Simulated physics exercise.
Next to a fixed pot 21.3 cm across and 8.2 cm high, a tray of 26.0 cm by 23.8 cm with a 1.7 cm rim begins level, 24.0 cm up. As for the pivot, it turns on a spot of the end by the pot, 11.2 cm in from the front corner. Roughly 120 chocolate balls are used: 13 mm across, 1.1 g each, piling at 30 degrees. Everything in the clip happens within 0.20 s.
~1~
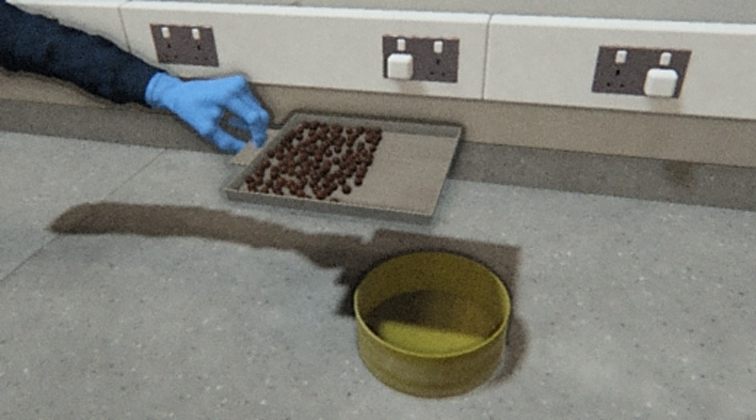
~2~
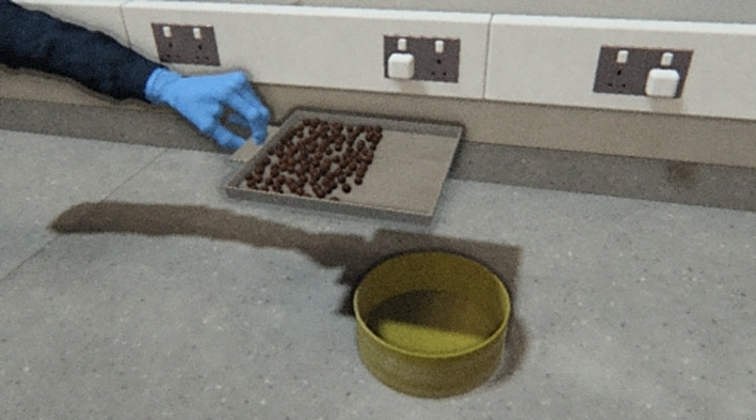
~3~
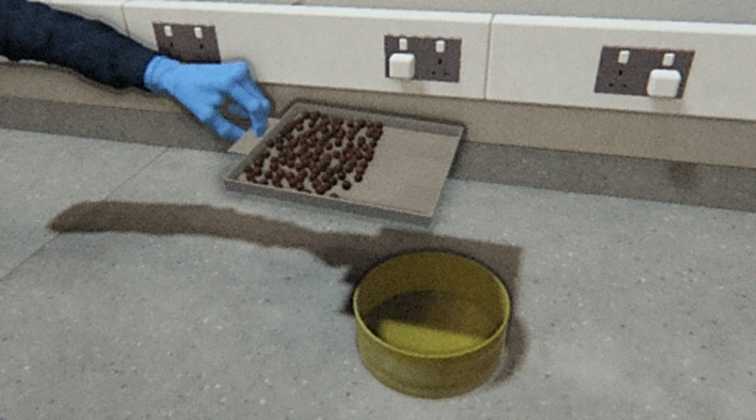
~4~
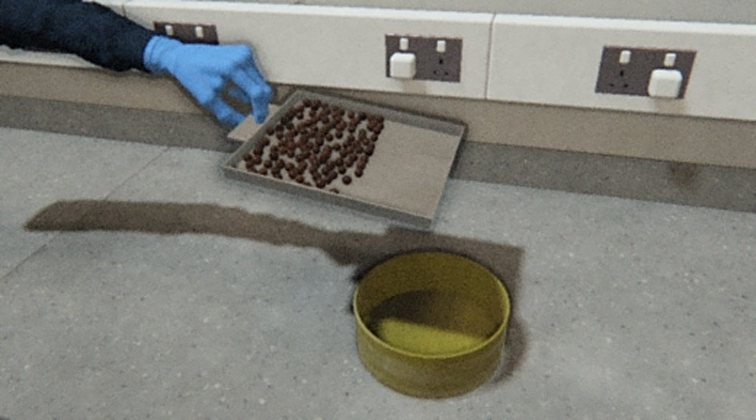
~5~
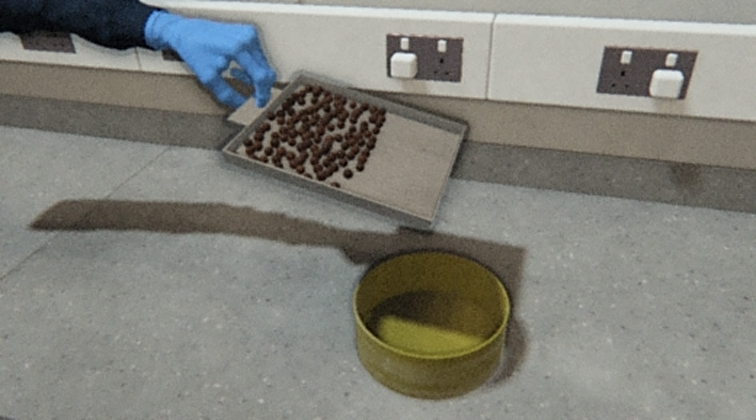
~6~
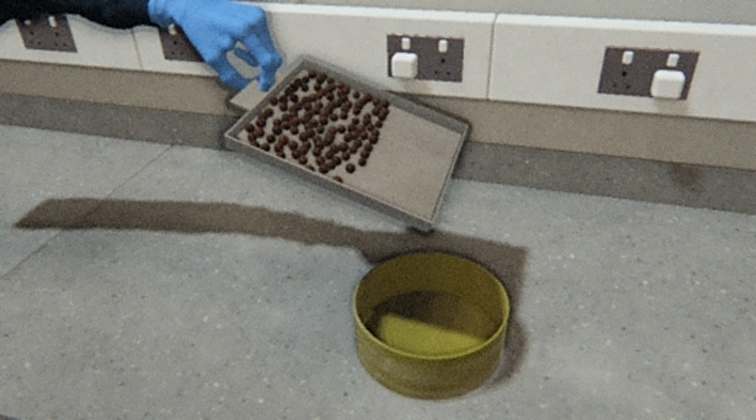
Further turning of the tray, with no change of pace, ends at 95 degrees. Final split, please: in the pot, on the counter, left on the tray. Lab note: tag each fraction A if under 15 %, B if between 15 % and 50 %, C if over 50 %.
Pot = C, counter = B, tray = A.
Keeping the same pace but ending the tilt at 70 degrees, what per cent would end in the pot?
Roughly 25 %.
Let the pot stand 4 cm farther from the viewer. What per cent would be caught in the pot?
In that setup it would come to near 55 per cent.
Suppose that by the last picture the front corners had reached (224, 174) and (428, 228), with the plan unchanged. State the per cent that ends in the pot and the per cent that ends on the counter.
That works out as pot 90 and counter 10.
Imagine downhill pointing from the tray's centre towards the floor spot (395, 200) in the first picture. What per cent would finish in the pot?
My guess is roughly 90 percent.
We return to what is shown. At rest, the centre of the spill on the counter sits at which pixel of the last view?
Around (604, 326).
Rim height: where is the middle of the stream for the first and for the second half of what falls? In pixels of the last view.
I'd mark about (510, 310) for the first half, then (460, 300) for the second.
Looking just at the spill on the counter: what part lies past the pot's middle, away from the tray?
Around 100 per cent, give or take.
Then, 0.27 s after the last picture, tilt 56 degrees; the tray holds 100 %, the pot 0 %.
Then, 0.44 s after the last picture, tilt 82 degrees; the tray holds 70 %, the pot 0 %.
Then, 0.74 s after the last picture, tilt 95 degrees; the tray holds 10 %, the pot 30 %.
In the end, pot 60 %, counter 40 %, tray 0 %.
